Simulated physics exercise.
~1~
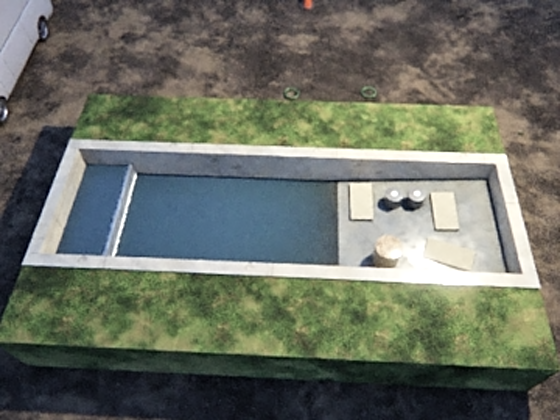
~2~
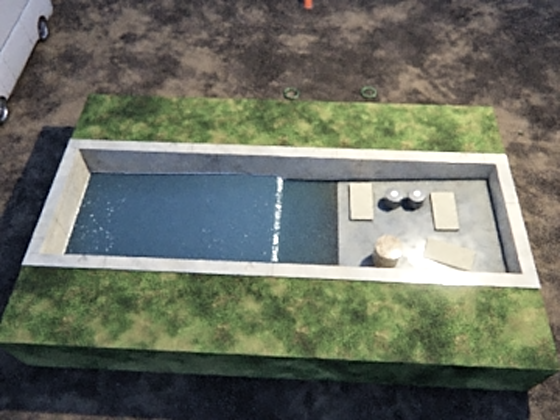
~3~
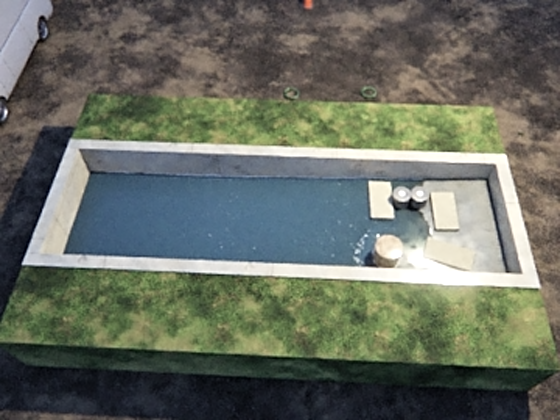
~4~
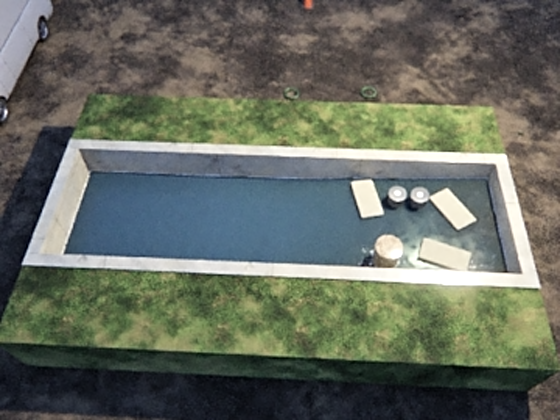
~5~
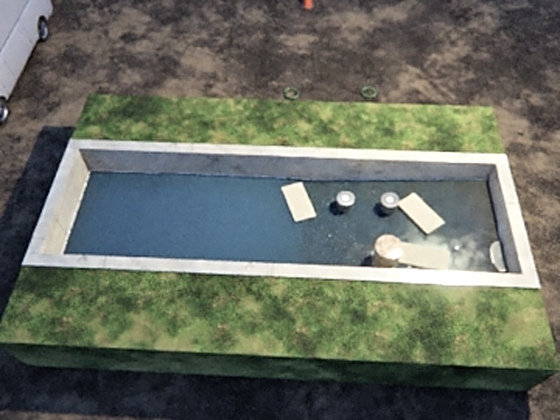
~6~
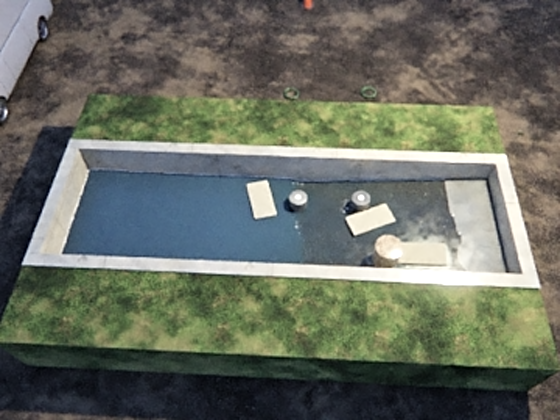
The footage shows water held behind a barrier at the left of a walled concrete basin surge right across dry floor, reaching slabs and round tubs. The pieces shift slightly, then most drift left as the water draws back, ending scattered with the far right floor exposed.
